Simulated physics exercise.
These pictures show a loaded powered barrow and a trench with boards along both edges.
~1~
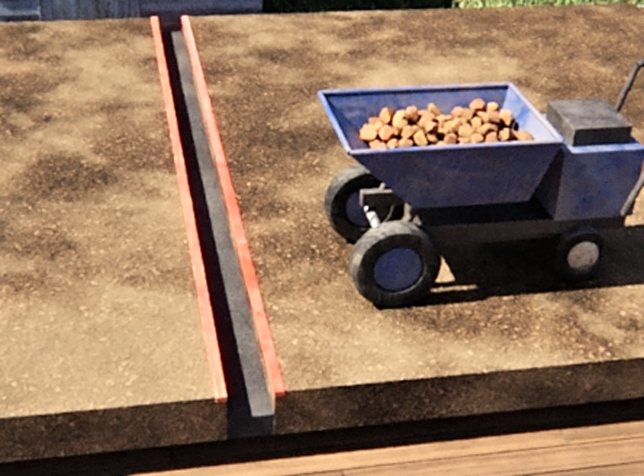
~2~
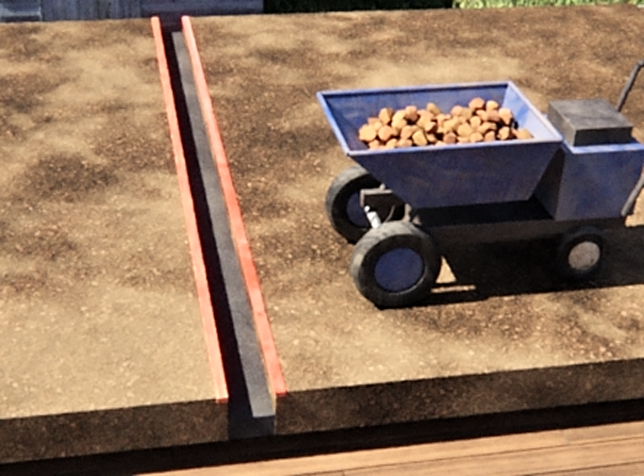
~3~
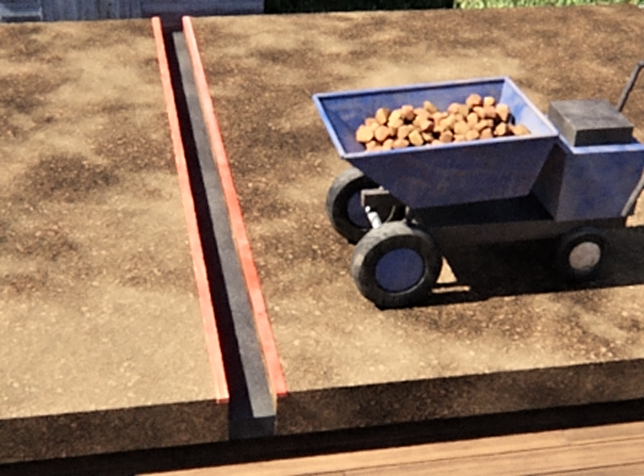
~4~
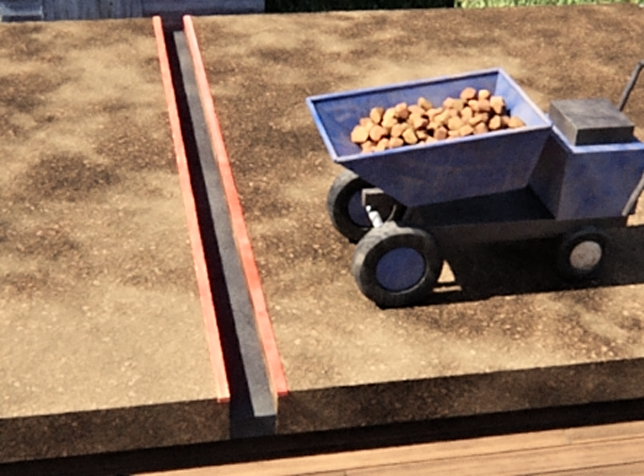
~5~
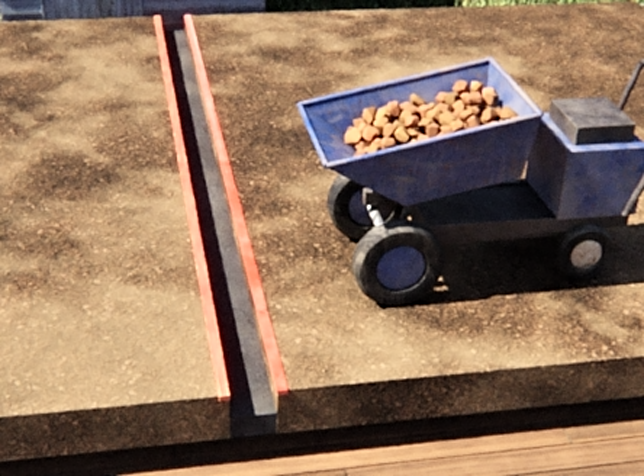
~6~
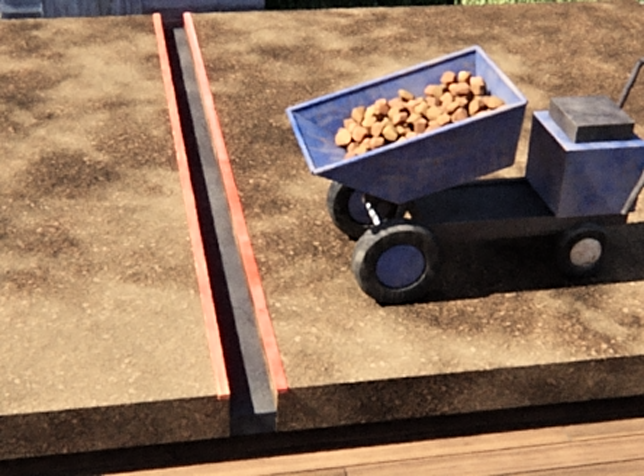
The clip opens on a small blue powered barrow heaped with brown lumps, standing on bare soil to the right of a narrow trench edged with orange boards. Its skip starts level, then tilts gradually leftward, the rear rising clearly while the wheels stay put and the lumps remain inside.
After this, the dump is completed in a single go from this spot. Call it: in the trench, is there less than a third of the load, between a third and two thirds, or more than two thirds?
Between a third and two thirds of the load is in the trench.
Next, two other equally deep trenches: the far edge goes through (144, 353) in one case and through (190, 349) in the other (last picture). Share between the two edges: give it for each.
I'd put it near 100 in a hundred, then near 70 in a hundred.
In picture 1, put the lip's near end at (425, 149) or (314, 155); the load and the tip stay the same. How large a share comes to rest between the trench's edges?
You'd see around 40 per cent the first time and around 10 per cent the second.
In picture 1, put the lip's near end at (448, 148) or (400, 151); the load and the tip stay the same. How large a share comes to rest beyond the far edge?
0 and 20 percent, in that order.
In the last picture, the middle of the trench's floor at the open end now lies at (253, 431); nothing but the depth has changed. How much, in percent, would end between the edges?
Something close to 60 per cent.
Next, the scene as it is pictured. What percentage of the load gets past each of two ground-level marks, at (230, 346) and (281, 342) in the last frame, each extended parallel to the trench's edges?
In order: 60 percent, then 100 percent.
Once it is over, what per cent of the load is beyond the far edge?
Roughly 50 in a hundred.
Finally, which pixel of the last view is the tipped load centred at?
Centre at rest, last view: Approx. (210, 274).
Shortly afterwards, skip tipped steeply; the whole lot in the skip.
Next, skip tipped steeply; near two thirds in the skip; near a quarter in or heaped over the trench; a little beyond it; only a few falling.
Some moments later, skip tipped right over; a little in the skip; only a few short of the trench; near half in or heaped over the trench; near half beyond it.
In the end, skip tipped right over; only a few in the skip; only a few short of the trench; near half in or heaped over the trench; near half beyond it.
